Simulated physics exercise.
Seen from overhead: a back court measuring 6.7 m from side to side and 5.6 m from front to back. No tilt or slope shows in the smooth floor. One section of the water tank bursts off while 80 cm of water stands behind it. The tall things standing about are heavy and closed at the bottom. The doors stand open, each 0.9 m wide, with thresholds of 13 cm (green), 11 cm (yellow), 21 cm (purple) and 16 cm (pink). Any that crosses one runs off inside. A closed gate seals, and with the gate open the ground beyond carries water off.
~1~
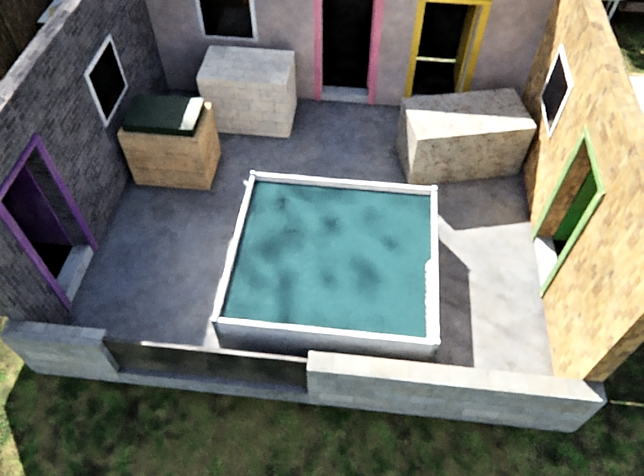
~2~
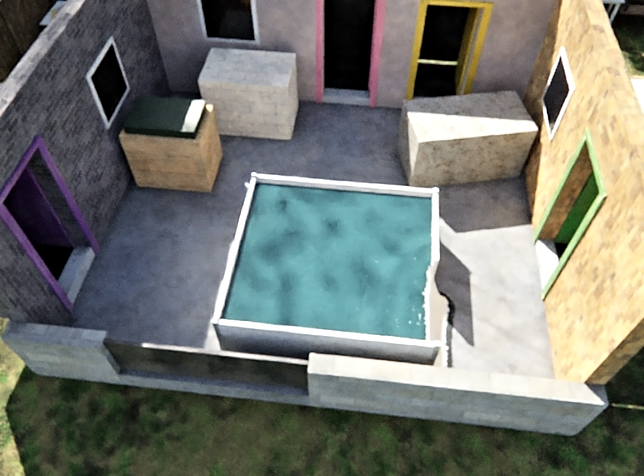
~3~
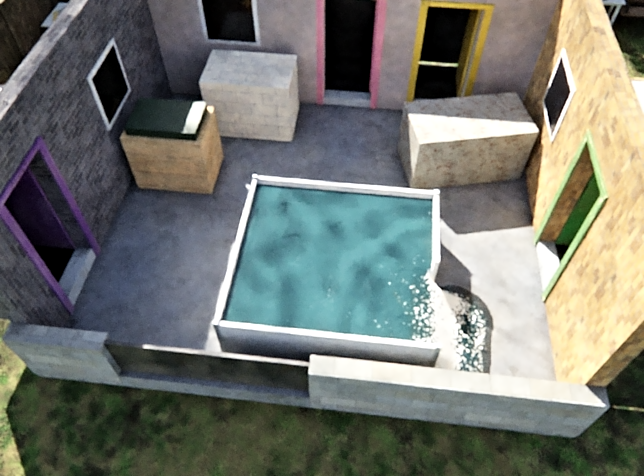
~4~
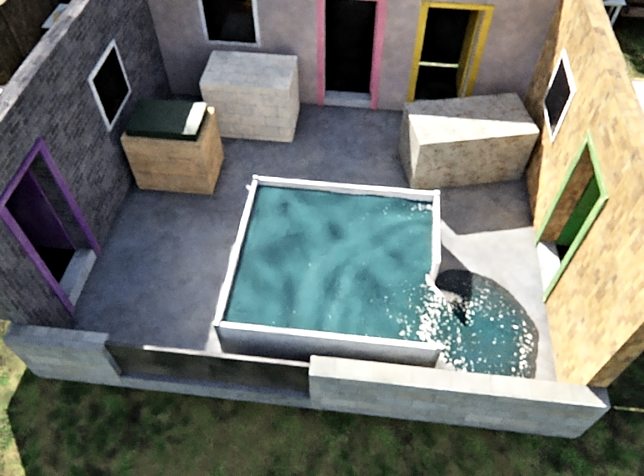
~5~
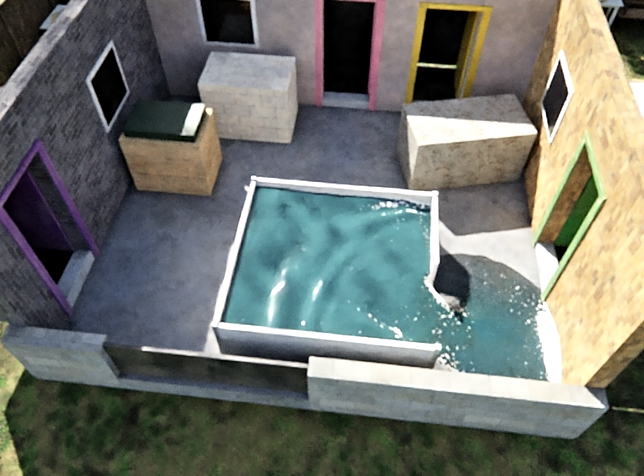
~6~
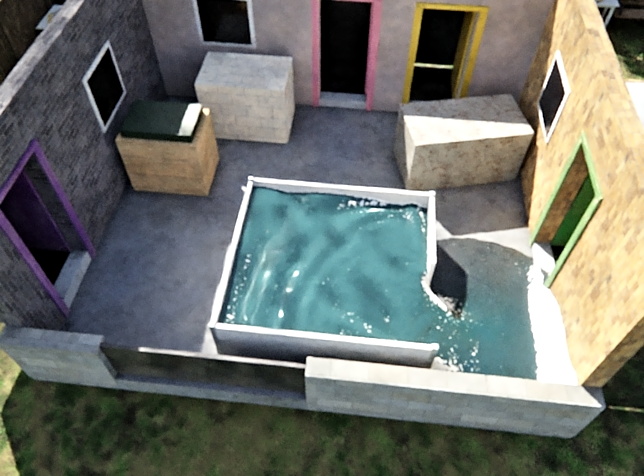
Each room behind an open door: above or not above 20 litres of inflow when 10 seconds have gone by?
Green door: Above, yellow door: Not above, purple door: Not above, pink door: Not above.
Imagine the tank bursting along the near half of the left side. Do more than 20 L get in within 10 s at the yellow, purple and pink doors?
Yellow beyond, purple beyond, pink short.
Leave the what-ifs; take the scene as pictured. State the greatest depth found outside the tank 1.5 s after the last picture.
Max depth: About 63 centimetres.
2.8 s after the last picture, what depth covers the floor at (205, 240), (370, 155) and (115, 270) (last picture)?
Spot one 0 cm, spot two 1 cm, spot three 0 cm.
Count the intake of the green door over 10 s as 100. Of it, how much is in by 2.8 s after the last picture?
By that time, around 40 per cent.
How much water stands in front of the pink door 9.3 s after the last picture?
The mean depth is around 8.5 cm.
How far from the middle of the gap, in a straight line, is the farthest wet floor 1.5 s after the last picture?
Roughly 5.0 m.
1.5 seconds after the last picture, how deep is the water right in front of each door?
In cm: Green 28, yellow 0, purple 0, pink 0.
Then, 0.7 s after the last picture water covers 15 % of the floor and is deepest (72 cm) near (543, 393); green door 24 cm at the sill, 11 L in, yellow door not reached, purple door not reached, pink door not reached.
Then, 1.5 s after the last picture water covers 25 % of the floor and is deepest (63 cm) near (543, 393); green door 28 cm at the sill, 52 L in, yellow door not reached, purple door not reached, pink door not reached.
Then, 2.8 s after the last picture water covers 55 % of the floor and is deepest (49 cm) near (492, 187); green door 23 cm at the sill, 126 L in, yellow door 4 cm at the sill, 0 L in, purple door not reached, pink door not reached.
Then, 5.3 s after the last picture water covers 90 % of the floor and is deepest (32 cm) near (470, 185); green door 23 cm at the sill, 221 L in, yellow door 3 cm at the sill, 0 L in, purple door 8 cm at the sill, 0 L in, pink door 5 cm at the sill, 0 L in.
Then, 9.3 s after the last picture water covers 100 % of the floor and is deepest (23 cm) near (208, 371); green door 17 cm at the sill, 301 L in, yellow door 9 cm at the sill, 0 L in, purple door 10 cm at the sill, 0 L in, pink door 9 cm at the sill, 0 L in.
